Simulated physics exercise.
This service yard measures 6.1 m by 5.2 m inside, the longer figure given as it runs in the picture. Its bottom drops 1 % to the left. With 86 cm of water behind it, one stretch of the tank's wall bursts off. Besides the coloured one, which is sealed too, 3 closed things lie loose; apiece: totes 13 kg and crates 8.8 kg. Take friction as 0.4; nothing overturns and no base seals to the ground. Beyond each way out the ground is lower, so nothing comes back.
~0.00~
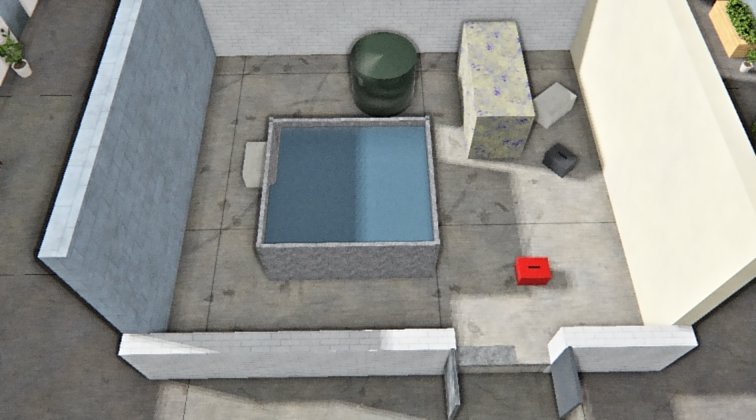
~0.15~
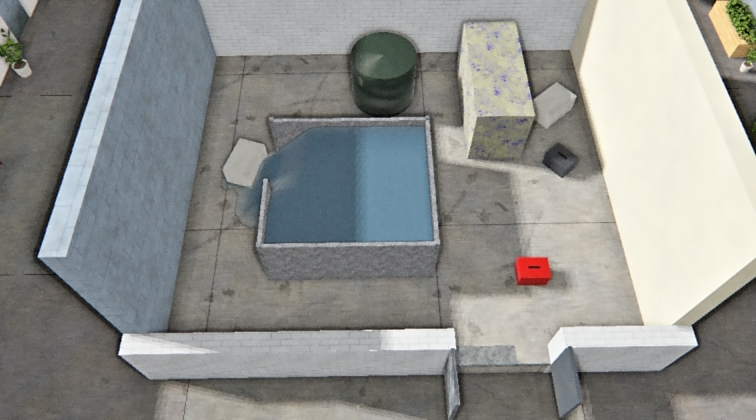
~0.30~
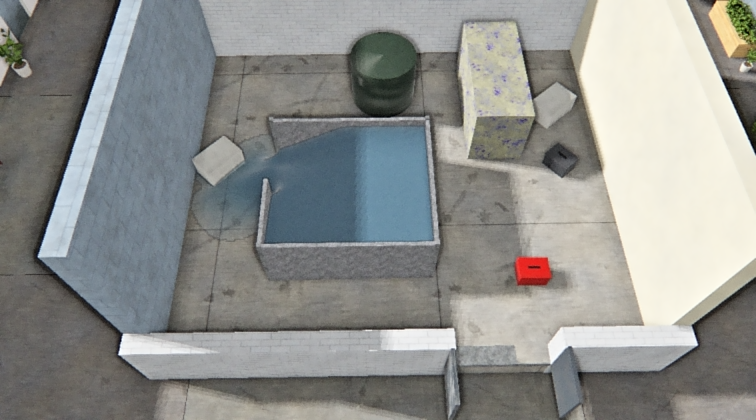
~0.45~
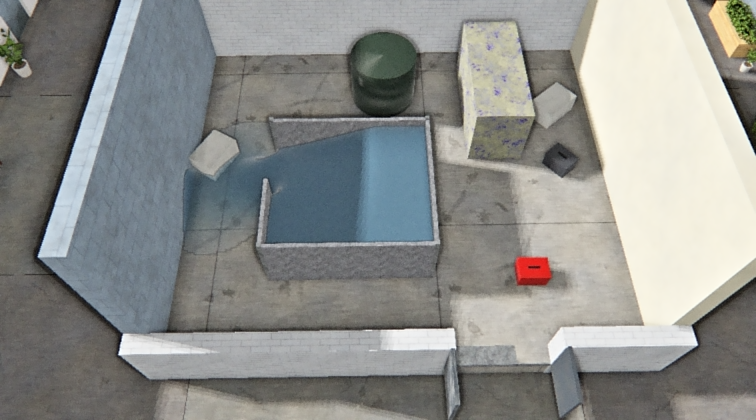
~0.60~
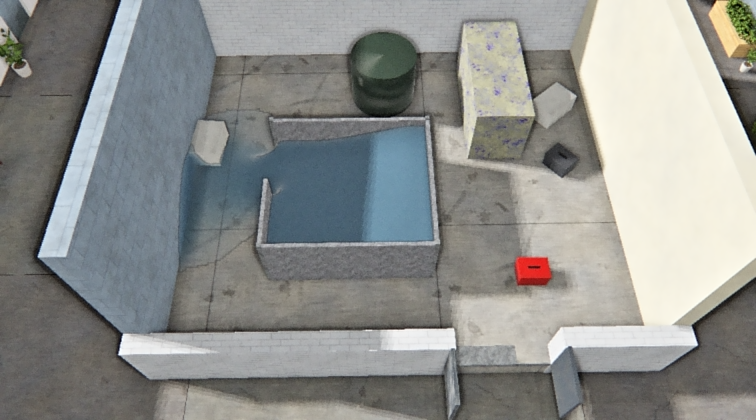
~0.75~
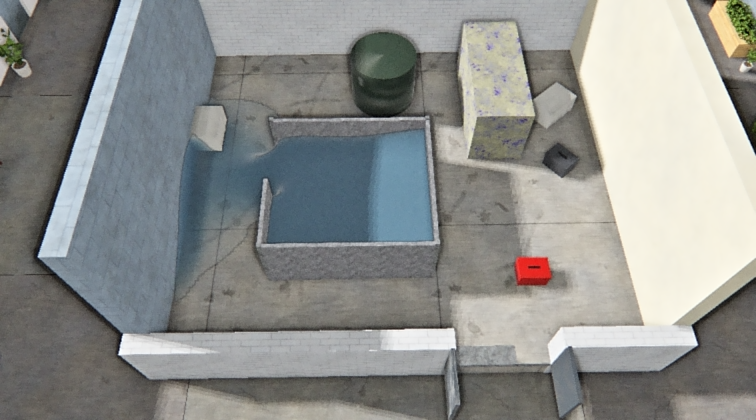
Water bursts through the left side of a square stone tank in a walled yard, pushing a pale box beside it leftward. The water spreads across the paving to the blue-grey wall, and the box turns and shifts up along that wall while the red tote stays still on the right.
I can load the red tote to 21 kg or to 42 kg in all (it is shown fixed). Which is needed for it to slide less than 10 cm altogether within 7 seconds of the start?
For it, the smaller load will do.
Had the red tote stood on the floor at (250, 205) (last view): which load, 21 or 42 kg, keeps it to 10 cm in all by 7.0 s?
Neither holds.
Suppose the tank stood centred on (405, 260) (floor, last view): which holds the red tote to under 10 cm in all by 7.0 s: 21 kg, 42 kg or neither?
Then the lower weight is enough.
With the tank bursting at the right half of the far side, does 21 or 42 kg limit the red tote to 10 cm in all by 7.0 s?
In that case the lower weight is enough.
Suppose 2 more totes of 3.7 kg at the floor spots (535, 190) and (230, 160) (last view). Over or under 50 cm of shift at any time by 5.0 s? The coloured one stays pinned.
In turn: Under, more.
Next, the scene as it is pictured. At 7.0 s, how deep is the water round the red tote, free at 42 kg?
Roughly 7 cm.
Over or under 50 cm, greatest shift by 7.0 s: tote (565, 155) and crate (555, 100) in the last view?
In that order: Less, more.
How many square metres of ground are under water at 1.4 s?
Roughly 10.0 m2.
After 1.4 s the red tote would be 0 cm from its start with 21 kg and 0 cm from its start with 42 kg; 0 cm of water round it then.
After 3.1 s the red tote would be 0 cm from its start with 21 kg and 0 cm from its start with 42 kg; 2 cm of water round it then.
After 4.9 s the red tote would be 1 cm from its start with 21 kg and 0 cm from its start with 42 kg; 5 cm of water round it then.
After 7.0 s the red tote would be 1 cm from its start with 21 kg and 0 cm from its start with 42 kg; 7 cm of water round it then.
